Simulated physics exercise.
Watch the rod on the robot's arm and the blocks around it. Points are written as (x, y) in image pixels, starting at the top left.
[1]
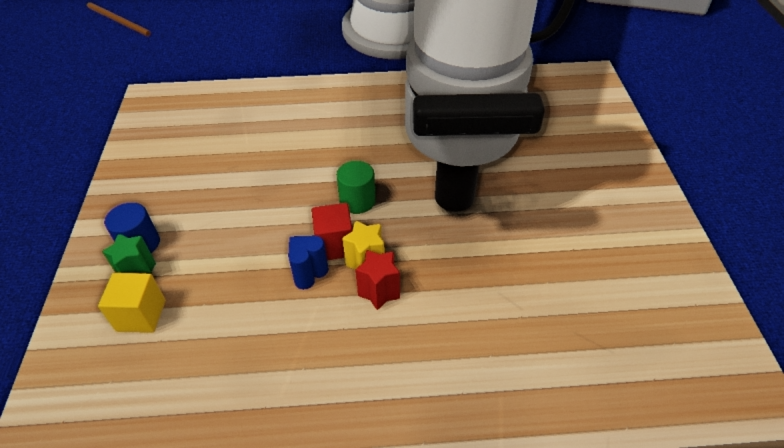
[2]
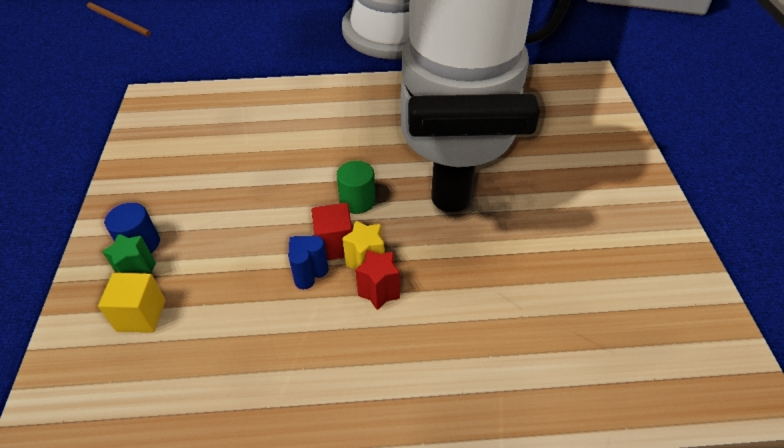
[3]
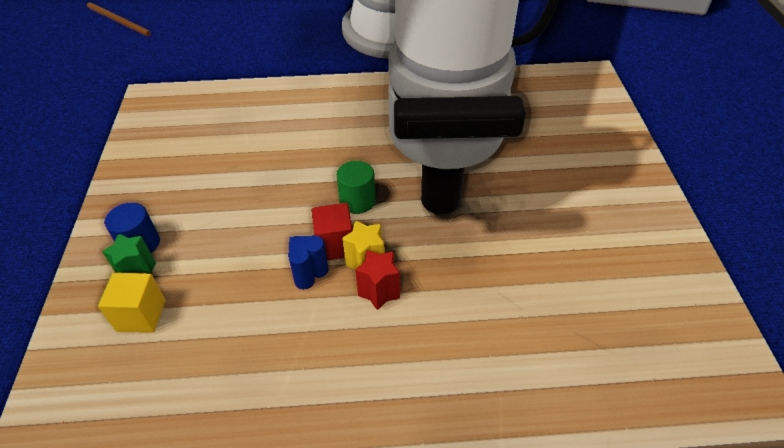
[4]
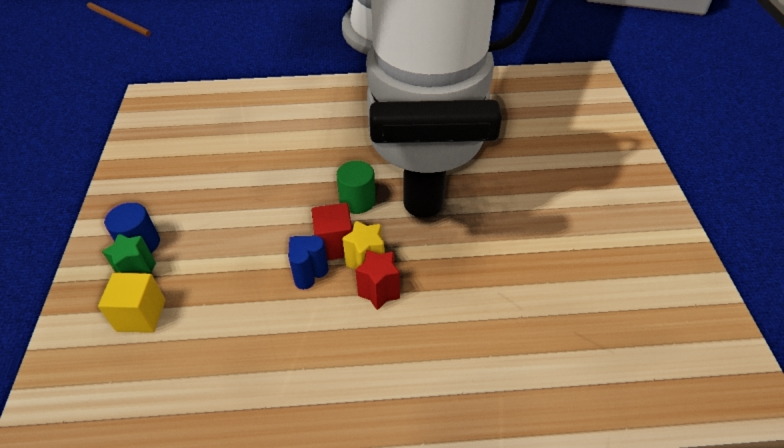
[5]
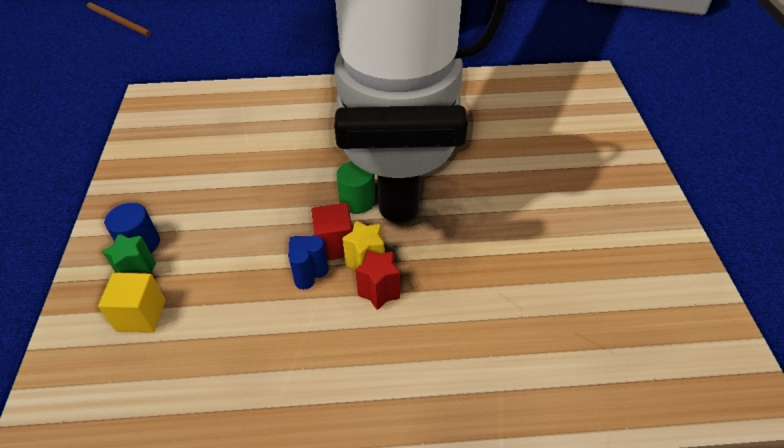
Robot arm with a black rod sliding left across a striped wooden board toward colored blocks, which all stay still.
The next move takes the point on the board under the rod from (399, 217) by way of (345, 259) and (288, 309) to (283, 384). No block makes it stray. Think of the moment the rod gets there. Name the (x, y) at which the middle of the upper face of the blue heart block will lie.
That would be at about pixel (238, 281).
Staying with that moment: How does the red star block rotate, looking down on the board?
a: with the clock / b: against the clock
(b)
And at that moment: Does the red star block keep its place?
Final answer: No.
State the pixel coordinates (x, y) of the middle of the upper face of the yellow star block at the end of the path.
It sits at (333, 281).
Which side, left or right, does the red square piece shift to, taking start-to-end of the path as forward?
It is pushed towards the right-hand side.
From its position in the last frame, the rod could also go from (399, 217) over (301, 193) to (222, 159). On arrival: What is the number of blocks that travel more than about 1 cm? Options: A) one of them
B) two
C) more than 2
My answer is option A.
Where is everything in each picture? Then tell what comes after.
In the first frame, tip of the rod at (455, 198), middles of tops, blue heart block at (304, 246), red square piece at (331, 217), yellow star block at (364, 235), red star block at (378, 265).
In the second frame, rod at (451, 198), nothing pushed.
In the third frame, rod at (441, 200), nothing pushed.
In the fourth frame, rod at (423, 203), nothing pushed.
In the fifth frame, rod at (399, 208), blue heart block at (304, 246), red square piece at (331, 217), yellow star block at (364, 235), red star block at (378, 265).
What follows on the original path. One third of the way, rod at (343, 250); blue heart block at (298, 252); red square piece at (302, 223), turned 20° clockwise; yellow star block at (341, 263), turned 15° anticlockwise; red star block at (375, 275), turned 50° anticlockwise.
Two thirds of the way, rod at (285, 301); blue heart block at (240, 278), turned 80° clockwise; red square piece at (291, 225), turned 50° clockwise; yellow star block at (333, 281), turned 70° anticlockwise; red star block at (375, 278), turned 65° anticlockwise.
At the end, rod at (280, 376); blue heart block at (238, 281), turned 95° clockwise; red square piece at (291, 225), turned 50° clockwise; yellow star block at (333, 281), turned 70° anticlockwise; red star block at (375, 278), turned 65° anticlockwise.
